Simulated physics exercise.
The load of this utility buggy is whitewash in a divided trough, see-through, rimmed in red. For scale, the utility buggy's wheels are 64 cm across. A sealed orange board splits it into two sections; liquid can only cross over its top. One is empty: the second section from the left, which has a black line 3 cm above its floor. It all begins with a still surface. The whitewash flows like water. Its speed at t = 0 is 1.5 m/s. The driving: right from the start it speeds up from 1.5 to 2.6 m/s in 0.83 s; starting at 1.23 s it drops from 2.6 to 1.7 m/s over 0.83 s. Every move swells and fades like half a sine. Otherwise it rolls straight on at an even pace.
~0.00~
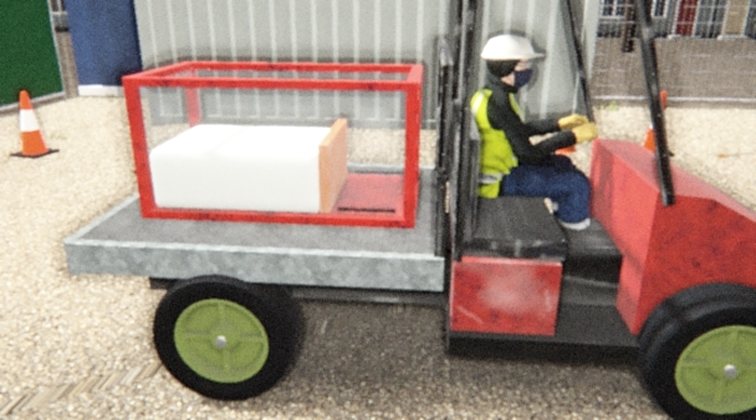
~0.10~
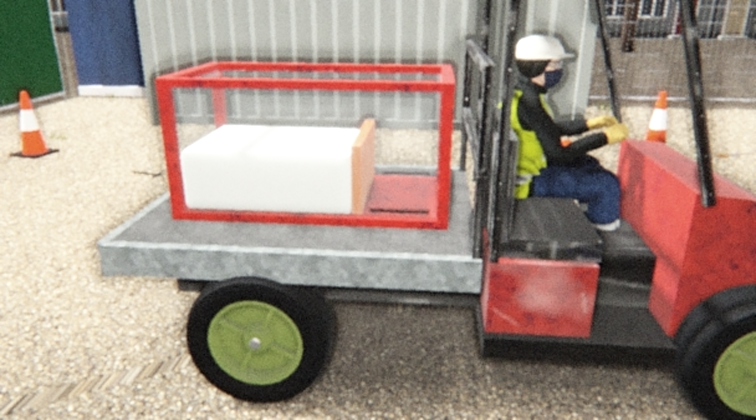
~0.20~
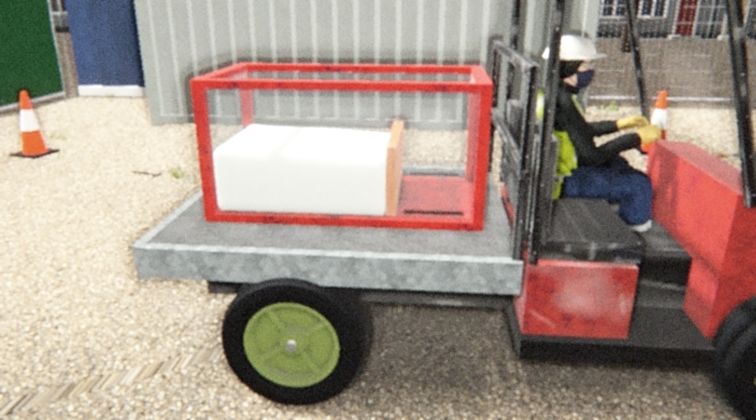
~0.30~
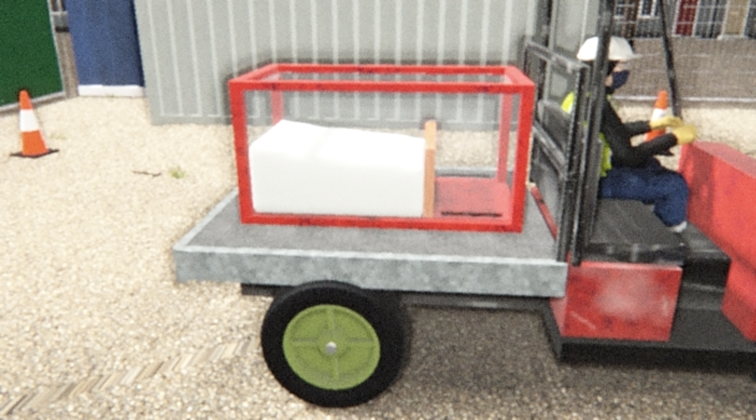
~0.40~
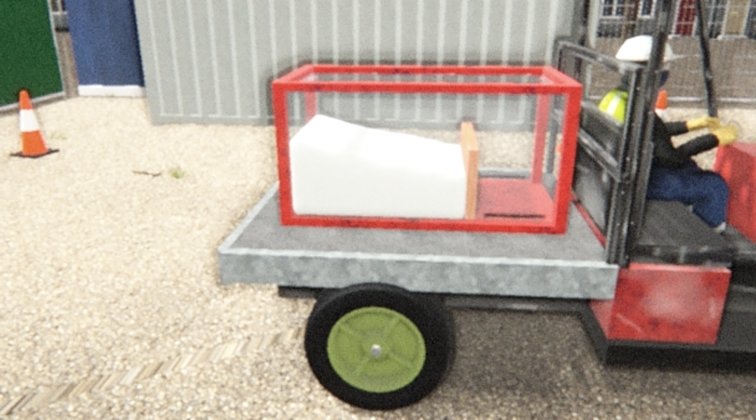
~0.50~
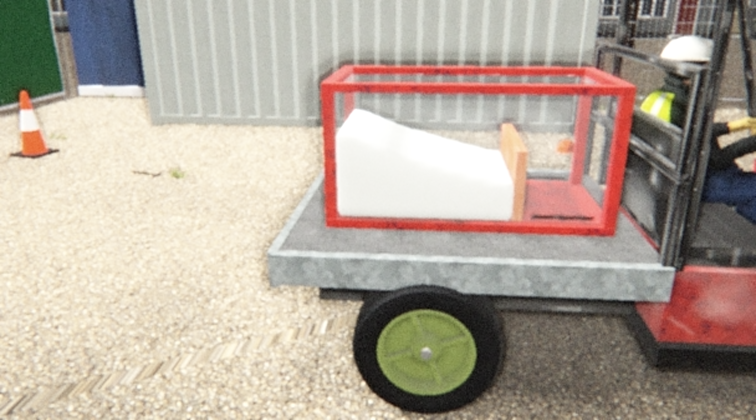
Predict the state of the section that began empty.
At rest it is below the black line.
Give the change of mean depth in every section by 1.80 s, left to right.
In cm: 1 down, 2 up.
After 1.10 s the mean depths from the left are 28, 0 cm.
After 1.80 s the mean depths from the left are 27, 2 cm.
After 2.60 s the mean depths from the left are 27, 2 cm.
After 5.05 s the mean depths from the left are 27, 2 cm.
